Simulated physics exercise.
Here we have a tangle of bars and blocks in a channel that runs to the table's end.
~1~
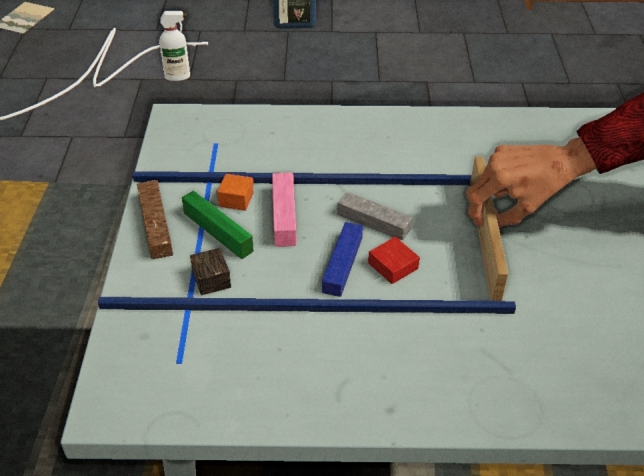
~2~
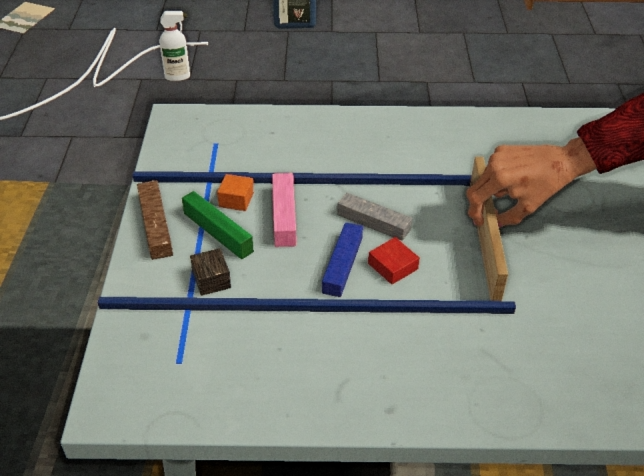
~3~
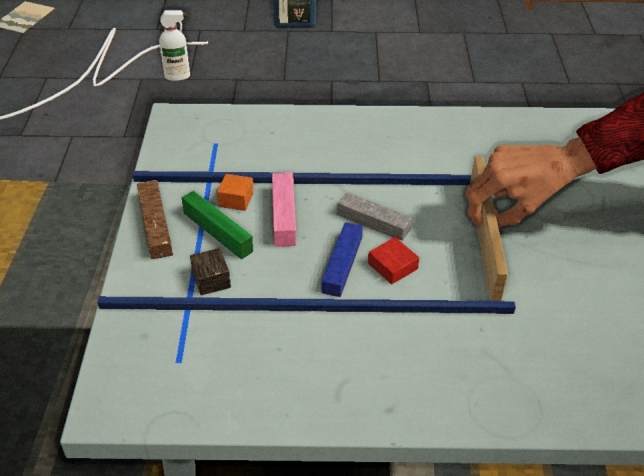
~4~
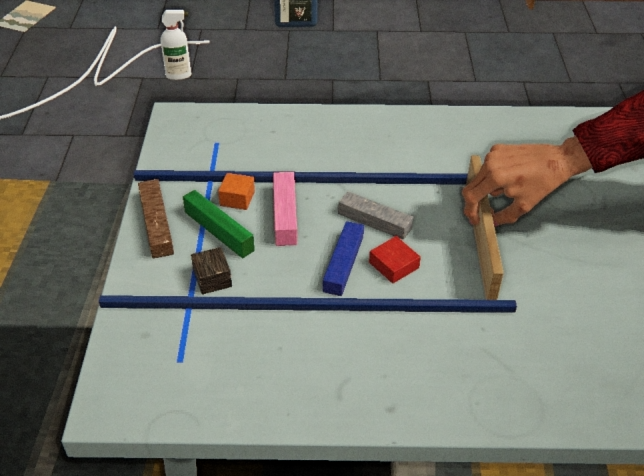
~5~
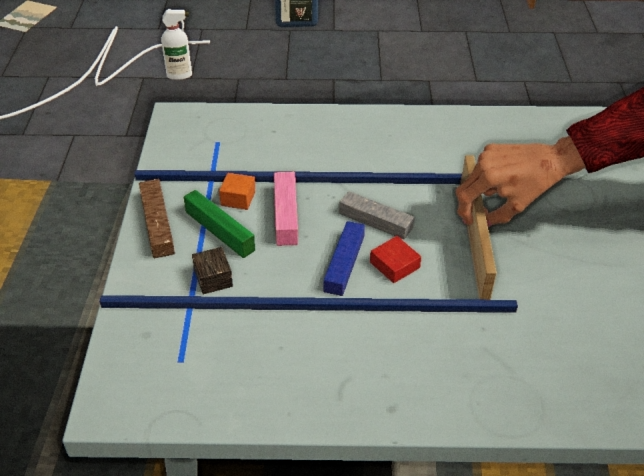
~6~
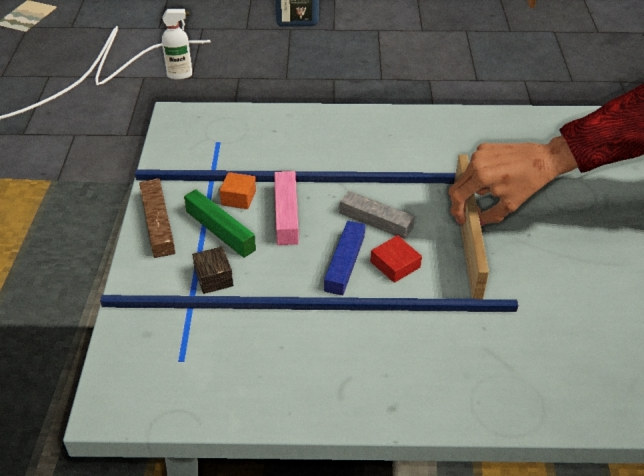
On a pale table, colored bars and blocks lie scattered between two dark blue rails, some across a strip of blue tape. A hand in a red sleeve holds a wooden board upright at the right, at first nearly still, then slides it slightly left while the pieces stay put.
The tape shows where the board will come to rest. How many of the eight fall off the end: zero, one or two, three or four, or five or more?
Here the number that fall off is one or two.
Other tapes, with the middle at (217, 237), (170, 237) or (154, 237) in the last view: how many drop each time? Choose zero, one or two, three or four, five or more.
Taking them in turn, just one or two; three or four; five or more.
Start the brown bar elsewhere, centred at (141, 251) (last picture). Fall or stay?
Then it tumbles off.
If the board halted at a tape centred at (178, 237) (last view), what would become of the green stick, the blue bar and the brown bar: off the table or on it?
The green stick is lost, the blue bar does not fall, the brown bar comes down.
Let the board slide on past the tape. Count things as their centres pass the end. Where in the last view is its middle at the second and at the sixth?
About (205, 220), then (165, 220).
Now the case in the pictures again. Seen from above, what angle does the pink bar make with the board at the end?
Near 25 degrees.
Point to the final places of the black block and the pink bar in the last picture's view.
Near (112, 273) and (158, 200).
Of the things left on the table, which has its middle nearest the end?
It is the green stick.
Early on, none off yet; brown bar at rest near (157, 217); green stick at rest near (219, 223); black block at rest near (213, 270).
A while later, none off yet; brown bar at rest near (157, 217); green stick moving near (216, 224); black block at rest near (213, 270).
Further along, none off yet; brown bar travelled a little near (128, 221); green stick travelled about its own width near (155, 229); black block travelled well along near (153, 275).
Finally, the number that fall off is one or two; lost, brown bar.
